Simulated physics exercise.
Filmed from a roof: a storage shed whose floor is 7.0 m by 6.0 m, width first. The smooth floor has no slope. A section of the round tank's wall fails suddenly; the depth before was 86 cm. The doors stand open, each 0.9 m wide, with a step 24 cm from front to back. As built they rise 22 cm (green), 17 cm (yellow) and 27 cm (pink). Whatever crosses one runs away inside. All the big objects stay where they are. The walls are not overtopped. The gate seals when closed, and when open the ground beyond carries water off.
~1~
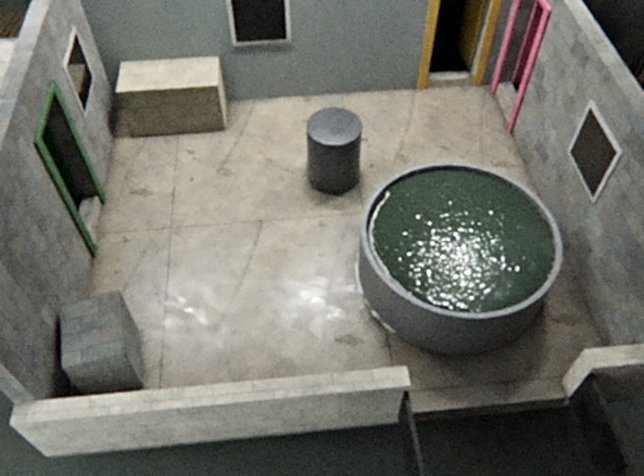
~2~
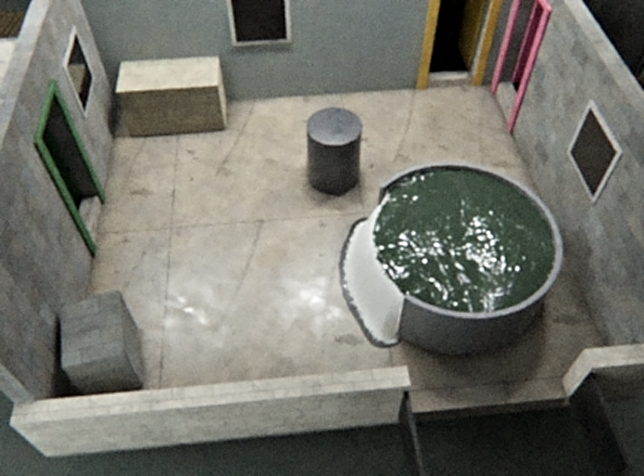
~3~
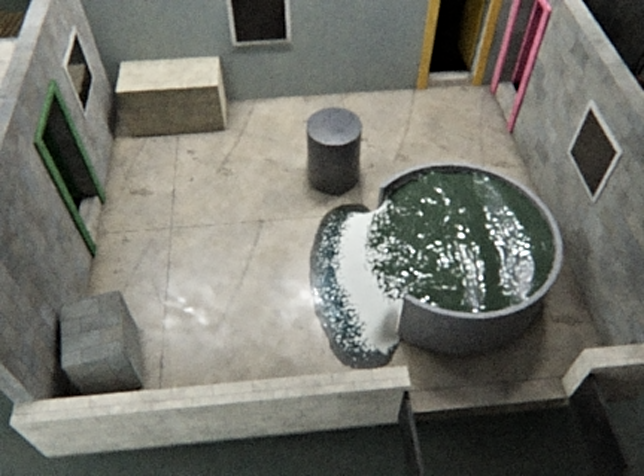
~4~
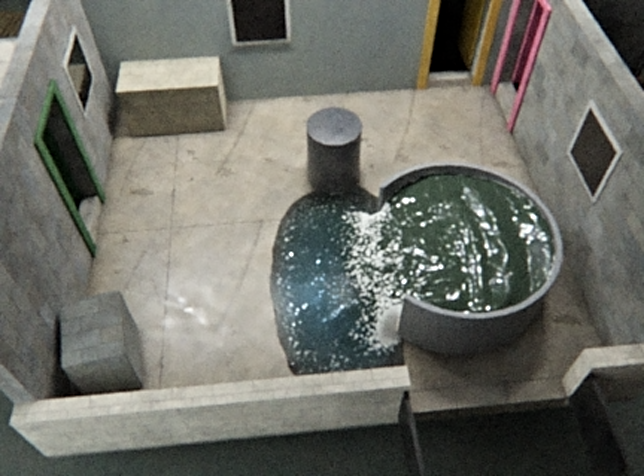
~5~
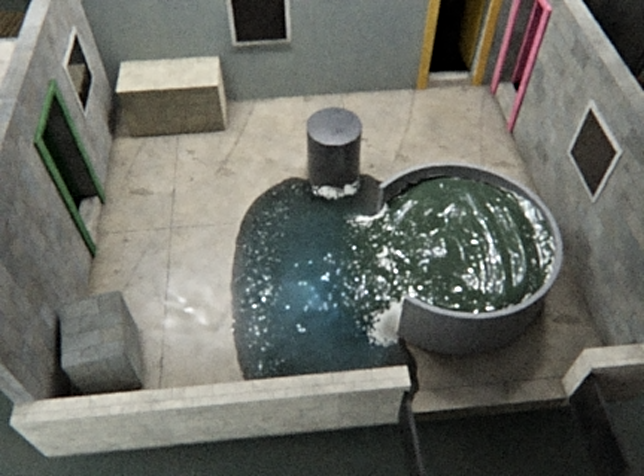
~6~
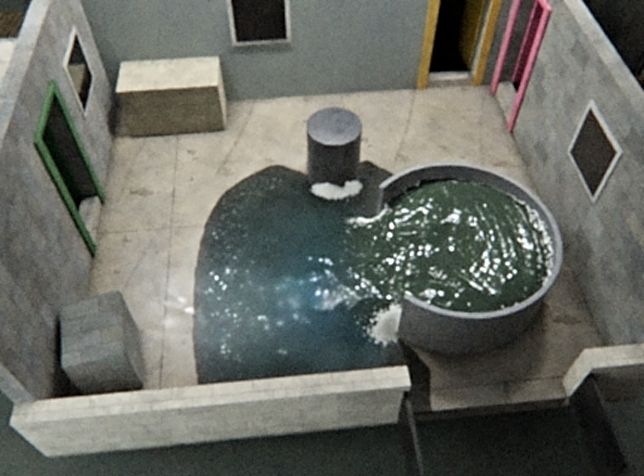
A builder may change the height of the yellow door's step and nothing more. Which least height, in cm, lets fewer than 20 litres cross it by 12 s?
It would have to be roughly 14 cm high.
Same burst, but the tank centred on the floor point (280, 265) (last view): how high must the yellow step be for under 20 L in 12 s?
Some 15 cm.
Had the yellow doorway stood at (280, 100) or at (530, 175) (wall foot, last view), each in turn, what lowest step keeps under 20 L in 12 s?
About 14.0 and 8.0 cm.
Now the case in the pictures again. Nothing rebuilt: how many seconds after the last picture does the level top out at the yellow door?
Around 7.5 s.
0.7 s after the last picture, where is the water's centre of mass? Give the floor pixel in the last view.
Near (355, 279).
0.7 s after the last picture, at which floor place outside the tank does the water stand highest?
Near (65, 427).
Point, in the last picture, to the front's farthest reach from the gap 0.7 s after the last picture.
At about (110, 158).
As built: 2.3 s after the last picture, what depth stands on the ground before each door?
In cm: Green 30, yellow 0, pink 0.
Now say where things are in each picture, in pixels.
In the first picture, still water, 86 cm deep, in the round tank at (459, 236); the yellow door at (458, 40) is dry.
In the second picture, the front is at (376, 341), 0.3 m from the gap at (365, 265); 0.5 m2 of floor is wet, 86 cm left at the back.
In the third picture, the front is at (342, 353), 0.8 m from the gap at (364, 268); 1.8 m2 of floor is wet, 86 cm left at the back.
In the fourth picture, the front is at (297, 369), 1.4 m from the gap at (364, 271); 4.3 m2 of floor is wet, 85 cm left at the back.
In the fifth picture, the gap is at (364, 271), the front 2.0 m out at (251, 378); the back of the round tank holds 79 cm.
In the sixth picture, the front is at a hidden place, 2.5 m from the gap at (364, 271); 9.4 m2 of floor is wet, 73 cm left at the back; the yellow door at (458, 40), 4.8 m from the gap, is still 2.7 m from the nearest water.
Then, 0.7 s after the last picture water covers 55 % of the floor, deepest (53 cm) near (65, 427); it has not reached the yellow door.
Then, 2.3 s after the last picture water covers 60 % of the floor, deepest (56 cm) near (116, 123); it has not reached the yellow door.
Then, 11.3 s after the last picture water covers 100 % of the floor, deepest (16 cm) near (593, 376); 13 cm at the yellow door, 9 litres in over its 17 cm step.
At the yellow door as built, the water peaked near 18 cm, 7.3 s after the last picture.
With a step of 13 cm, 28 litres would have come in within the 12 s; with 17.5 cm, 8 litres. So under 20 litres takes about 14 cm.
